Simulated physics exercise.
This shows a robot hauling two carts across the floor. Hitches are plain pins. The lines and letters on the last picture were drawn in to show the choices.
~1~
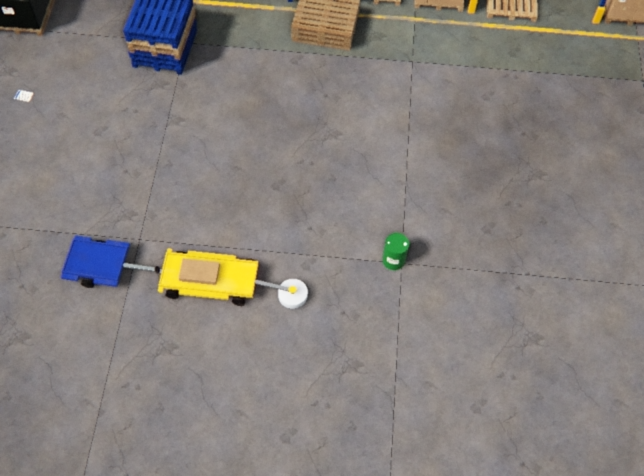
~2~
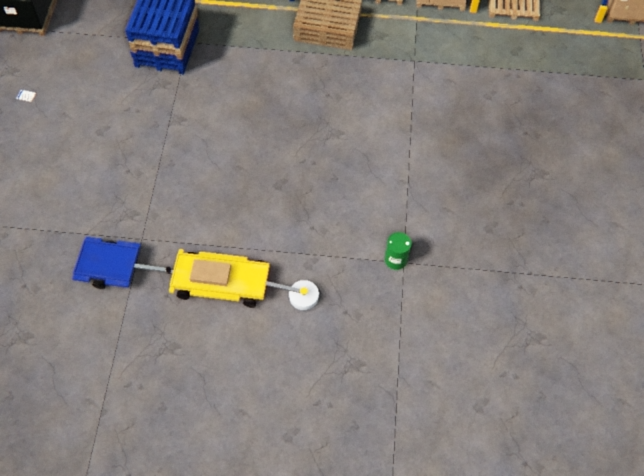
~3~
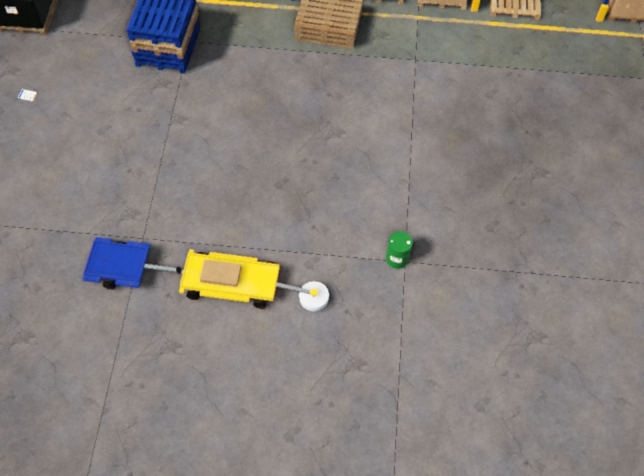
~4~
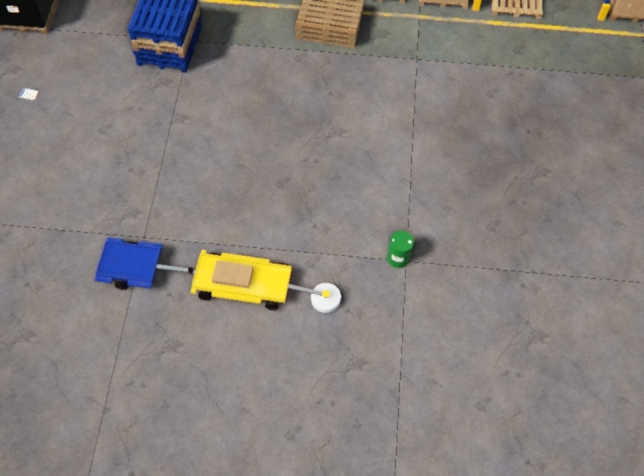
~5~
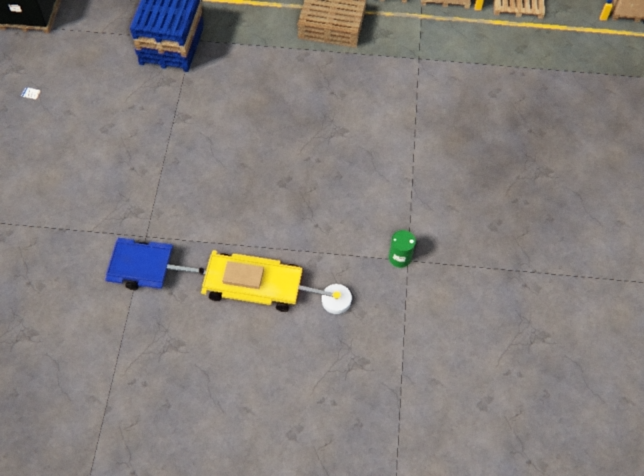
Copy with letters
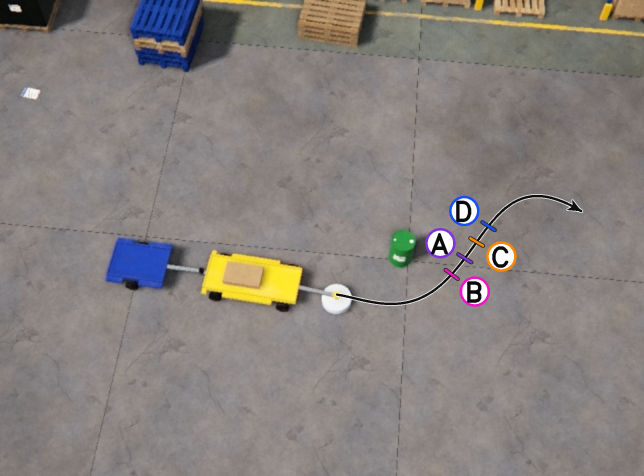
On a warehouse floor, a small round white robot slowly pulled a yellow cart carrying a box and a blue cart behind it to the right, while a green drum stood still nearby.
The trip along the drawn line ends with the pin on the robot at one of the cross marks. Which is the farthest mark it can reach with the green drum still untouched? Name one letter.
It should halt at A.
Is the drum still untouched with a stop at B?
Yes.
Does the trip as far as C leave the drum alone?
No.
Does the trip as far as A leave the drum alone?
For that mark, yes.
On the marked copy, A at (465, 258); B at (452, 274); C at (477, 242); D at (488, 226); the route from (337, 295) via (469, 253) to (581, 211).
With A. Early on, robot (389, 307), last cart (190, 269).
Further on, robot (436, 291), last cart (237, 277).
At the end, robot (464, 262), last cart (274, 283); nothing has been touched.
As for the rest, B is safe but short; C is too far, the drum has been hit; D is too far, the drum has been hit.
